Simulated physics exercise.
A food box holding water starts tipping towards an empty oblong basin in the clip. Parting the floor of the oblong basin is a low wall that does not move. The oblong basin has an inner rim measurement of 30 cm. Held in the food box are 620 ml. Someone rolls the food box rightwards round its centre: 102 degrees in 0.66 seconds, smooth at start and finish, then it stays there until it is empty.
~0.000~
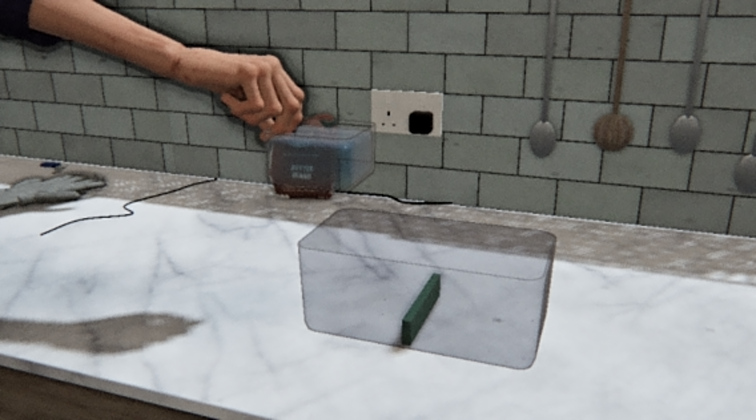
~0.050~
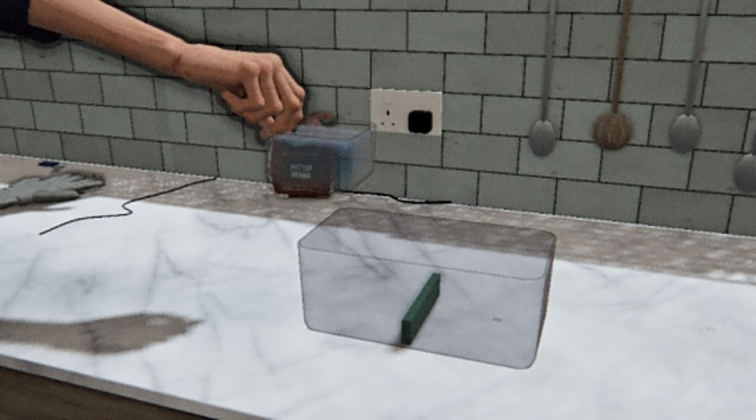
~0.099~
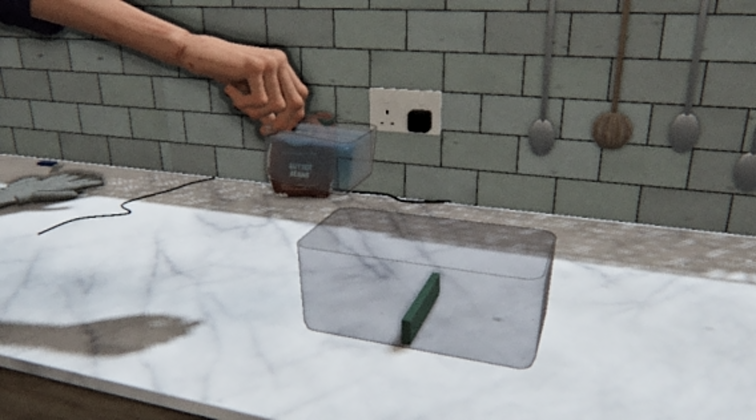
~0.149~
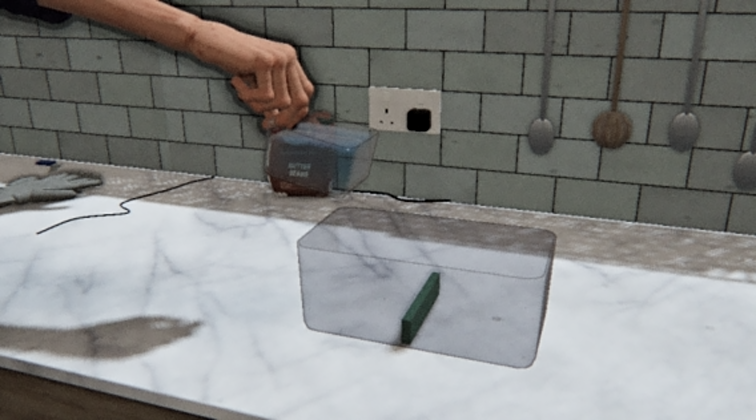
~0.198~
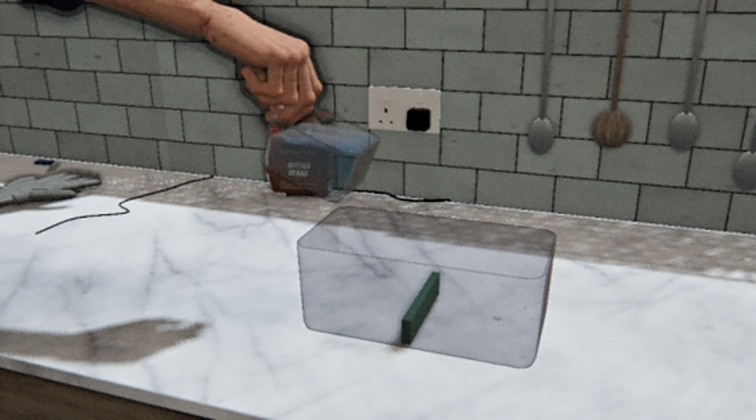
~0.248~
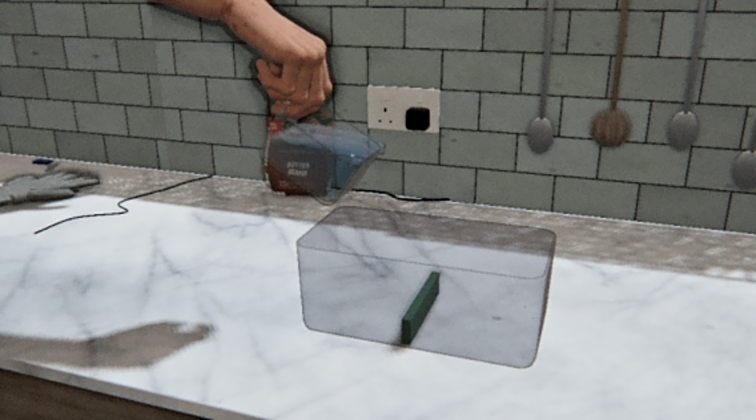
A hand tilts a clear food box of water rightwards behind an empty oblong basin.
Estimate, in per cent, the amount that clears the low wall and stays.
Roughly 23 percent.
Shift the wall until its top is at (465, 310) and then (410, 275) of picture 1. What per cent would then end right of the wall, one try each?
Result: 20 per cent, then 40 per cent.
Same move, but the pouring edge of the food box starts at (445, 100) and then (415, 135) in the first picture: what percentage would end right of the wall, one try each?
The first try gives 85 percent and the second 85 percent.
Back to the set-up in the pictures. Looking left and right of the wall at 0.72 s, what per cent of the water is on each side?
Left roughly 70 per cent, right roughly 20.
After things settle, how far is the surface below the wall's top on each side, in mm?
I'd say some 12 mm on the left and some 28 mm on the right.
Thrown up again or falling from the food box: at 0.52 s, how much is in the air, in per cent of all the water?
Around 32 percent.
After 0.52 s the tilt is 91° and 26 per cent is still to pour, 31 is left of the wall and 11 right of it.
After 0.72 s the tilt is 102° and 6 per cent is still to pour, 70 is left of the wall and 20 right of it.
After 0.93 s the tilt is 102° and 1 per cent is still to pour, 74 is left of the wall and 22 right of it.
After 1.16 s the tilt is 102° and 0 per cent is still to pour, 74 is left of the wall and 23 right of it.
In the end 74 per cent lies left of the wall, 23 right of it and 2 outside.
